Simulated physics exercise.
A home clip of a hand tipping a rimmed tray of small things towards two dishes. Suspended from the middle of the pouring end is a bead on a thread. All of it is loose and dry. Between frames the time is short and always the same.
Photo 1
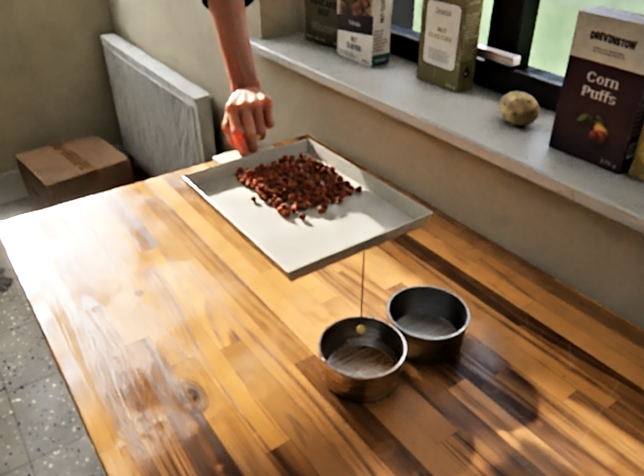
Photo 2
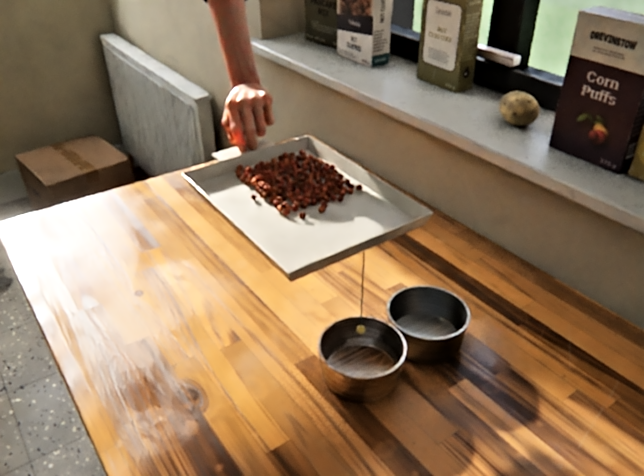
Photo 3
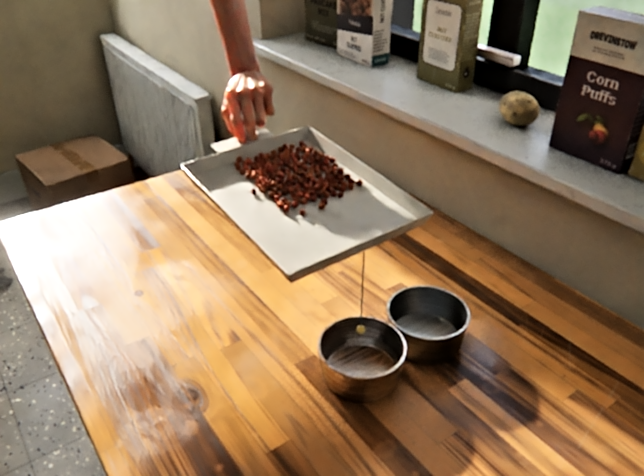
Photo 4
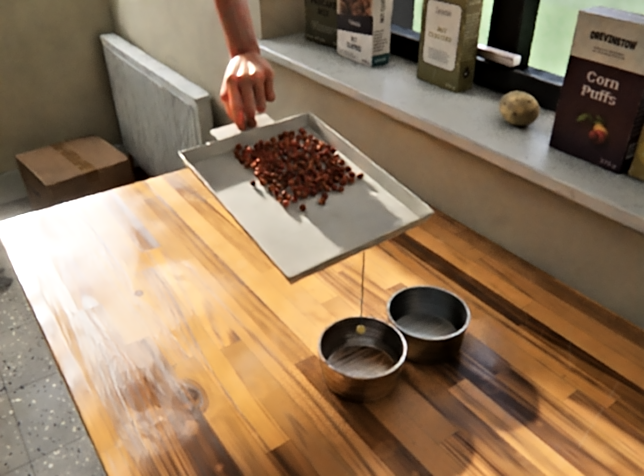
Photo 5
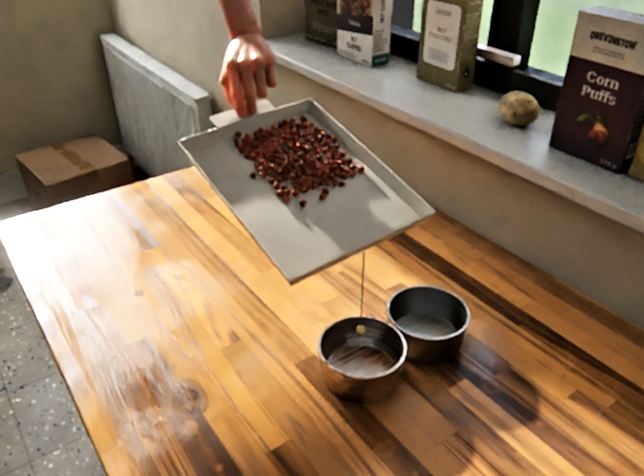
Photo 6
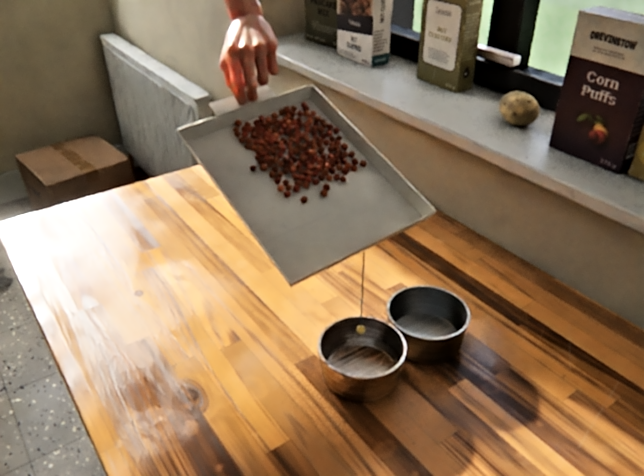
A hand held a rimmed tray of small reddish-brown pieces above two round metal dishes on a wooden table, then steadily raised the handle end, tilting the tray more steeply towards the dishes.
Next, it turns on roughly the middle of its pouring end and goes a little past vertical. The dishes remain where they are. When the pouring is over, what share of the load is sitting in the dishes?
The dishes hold less than half of it.
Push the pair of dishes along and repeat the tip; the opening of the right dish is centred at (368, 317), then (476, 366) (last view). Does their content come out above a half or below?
Try 1: A minority of it. Try 2: A minority of it.
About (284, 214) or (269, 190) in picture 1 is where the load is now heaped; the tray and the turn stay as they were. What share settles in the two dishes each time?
You'd get near 30 percent first and near 20 percent after that.
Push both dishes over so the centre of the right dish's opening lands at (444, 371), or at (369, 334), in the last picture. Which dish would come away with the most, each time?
Result, try one: The left of the two; try two: The left of the two.
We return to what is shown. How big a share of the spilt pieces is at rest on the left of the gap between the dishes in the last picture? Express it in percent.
Close to 80 per cent.
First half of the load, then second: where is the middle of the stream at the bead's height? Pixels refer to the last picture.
First near (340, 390), later near (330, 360).
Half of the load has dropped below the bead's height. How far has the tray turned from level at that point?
Angle: Close to 90°.
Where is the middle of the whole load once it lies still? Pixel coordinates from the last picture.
Once it all stops, the middle lies near (331, 421).
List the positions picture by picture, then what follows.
Corners of the pouring end (290, 267) and (425, 212), level; middle of the load (296, 182), clay pellets; left dish (389, 383); right dish (455, 344); bead on its thread (361, 329), in the first picture.
Corners of the pouring end (290, 268) and (425, 212), level; middle of the load (296, 180), in the second picture.
Corners of the pouring end (291, 269) and (426, 211), tipped barely, lowest at the left corner; middle of the load (296, 174), in the third picture.
Corners of the pouring end (291, 272) and (427, 210), tipped a little, lowest at the left corner; middle of the load (296, 165), in the fourth picture.
Corners of the pouring end (292, 274) and (428, 210), tipped a little, lowest at the left corner; middle of the load (297, 156), in the fifth picture.
Corners of the pouring end (292, 277) and (429, 210), tipped clearly, lowest at the left corner; middle of the load (298, 147); left dish (389, 383); right dish (455, 344), in the sixth picture.
Just after the last frame, tray tipped steeply; the larger part on the tray; roughly a quarter in the air.
A moment on, tray tipped right over; roughly a third on the tray; about a tenth in the left dish; roughly half outside both; about a tenth in the air.
Further on, tray tipped past a quarter turn; roughly a quarter in the left dish; the larger part outside both.
When it is over, tray tipped past a quarter turn; roughly a quarter in the left dish; not one in the right dish; the larger part outside both.
